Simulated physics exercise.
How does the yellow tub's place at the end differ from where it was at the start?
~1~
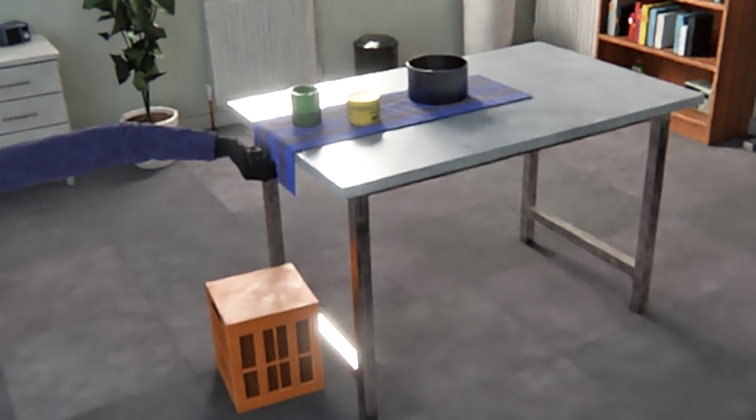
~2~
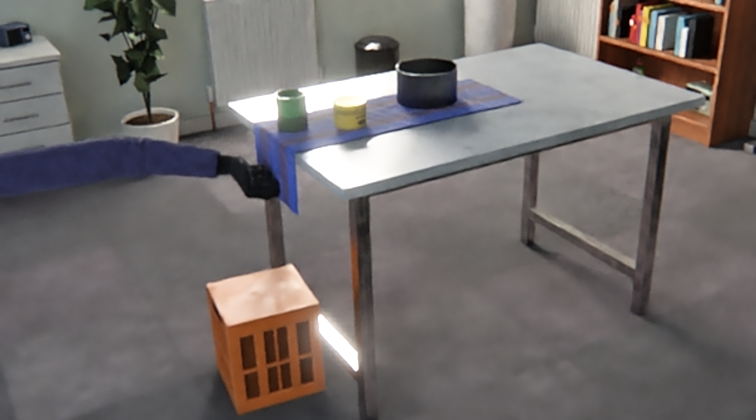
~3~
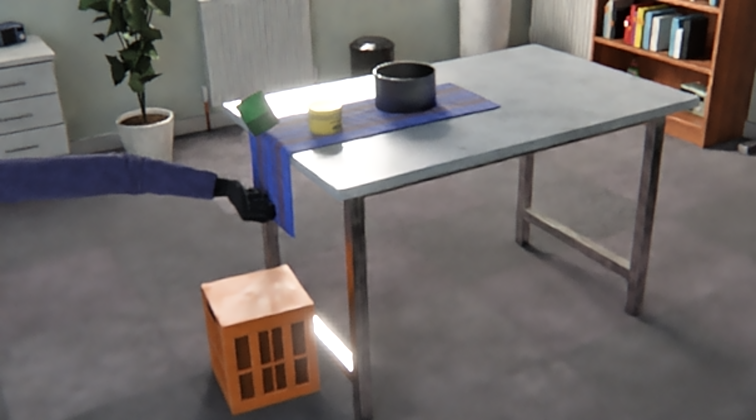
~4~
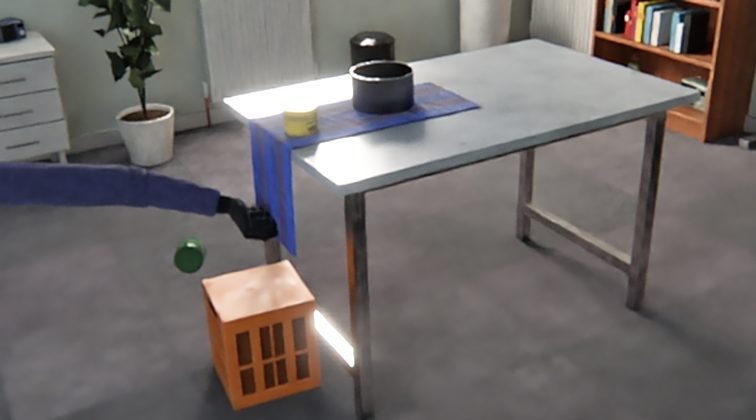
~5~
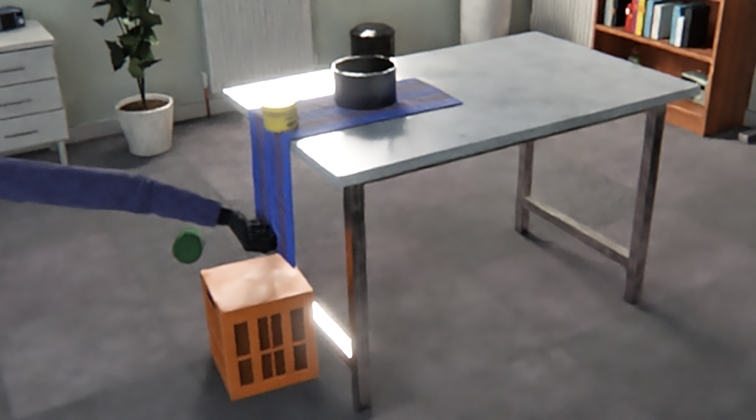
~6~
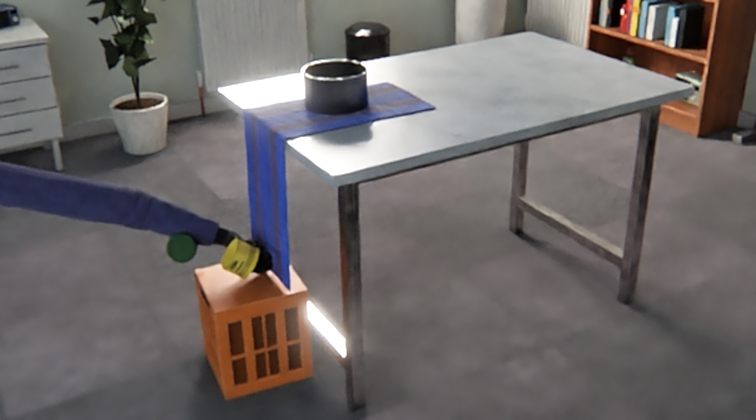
At the start the yellow tub stands on the blue cloth on the tabletop, between the green mug and the dark pot. At the end it is off the table, down to the left by the gloved hand and the top of the orange crate.
